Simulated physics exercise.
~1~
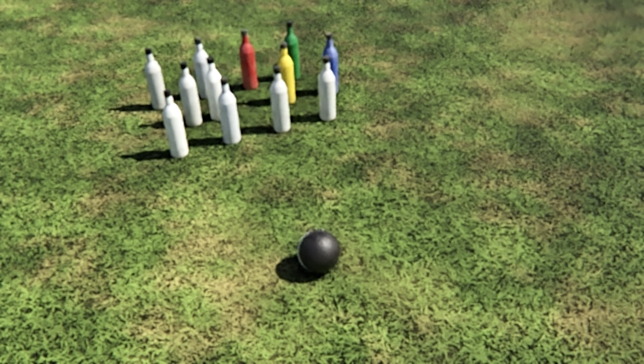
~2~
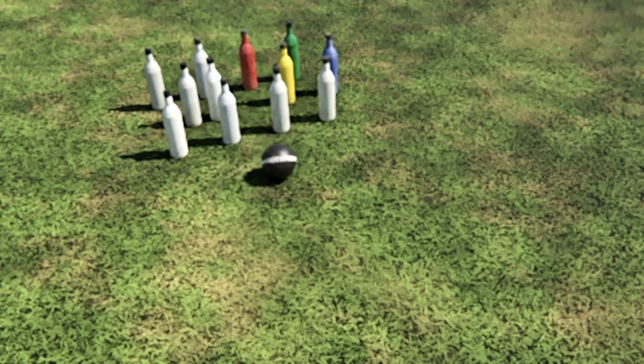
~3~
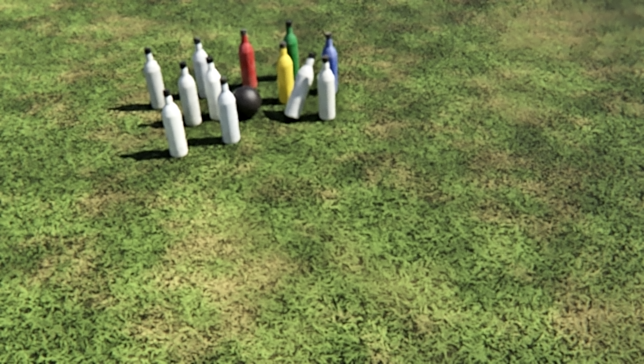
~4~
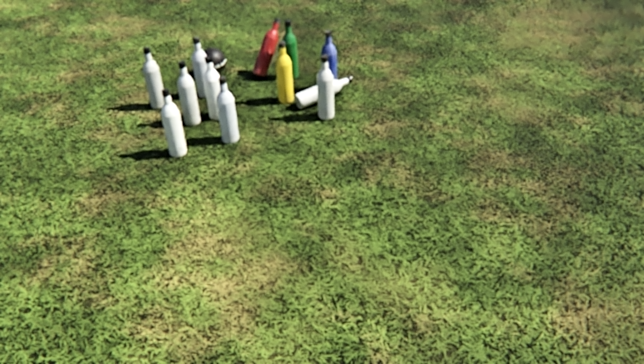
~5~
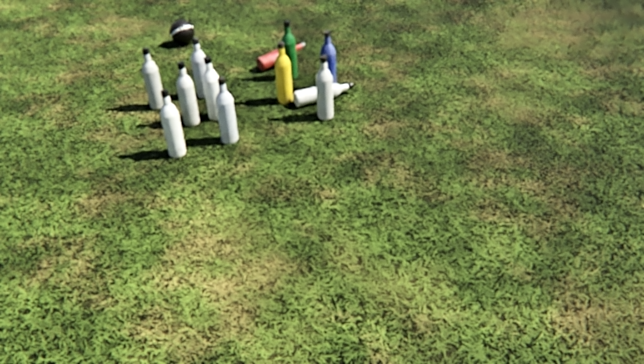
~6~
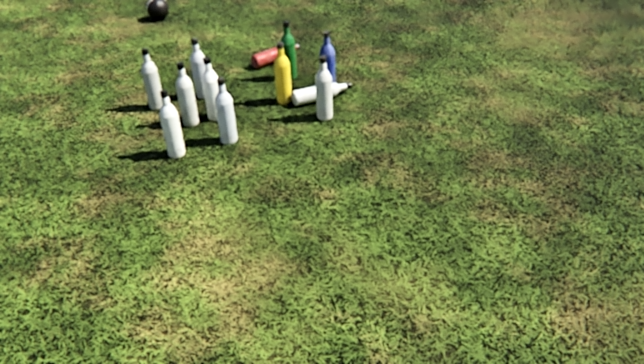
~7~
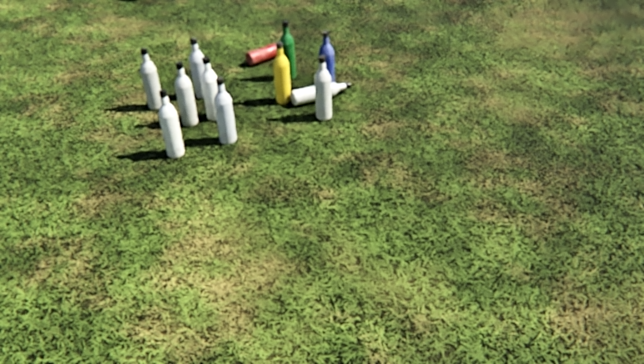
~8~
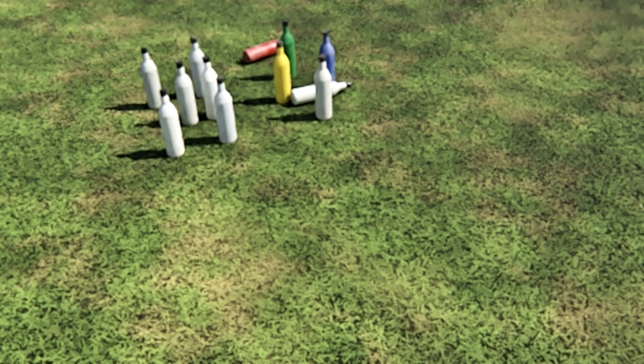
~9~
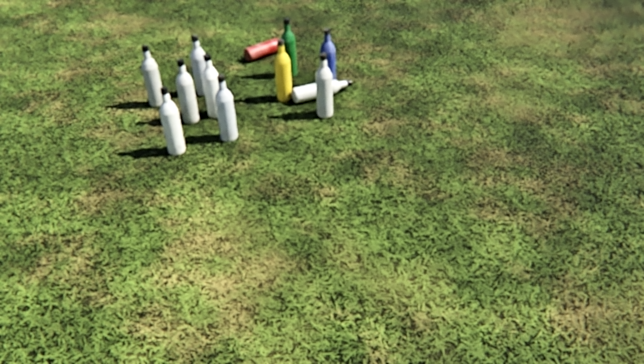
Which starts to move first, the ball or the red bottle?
The ball starts to move first, rolling toward the bottles while the red bottle is still standing in place. The red bottle only begins to tip later.
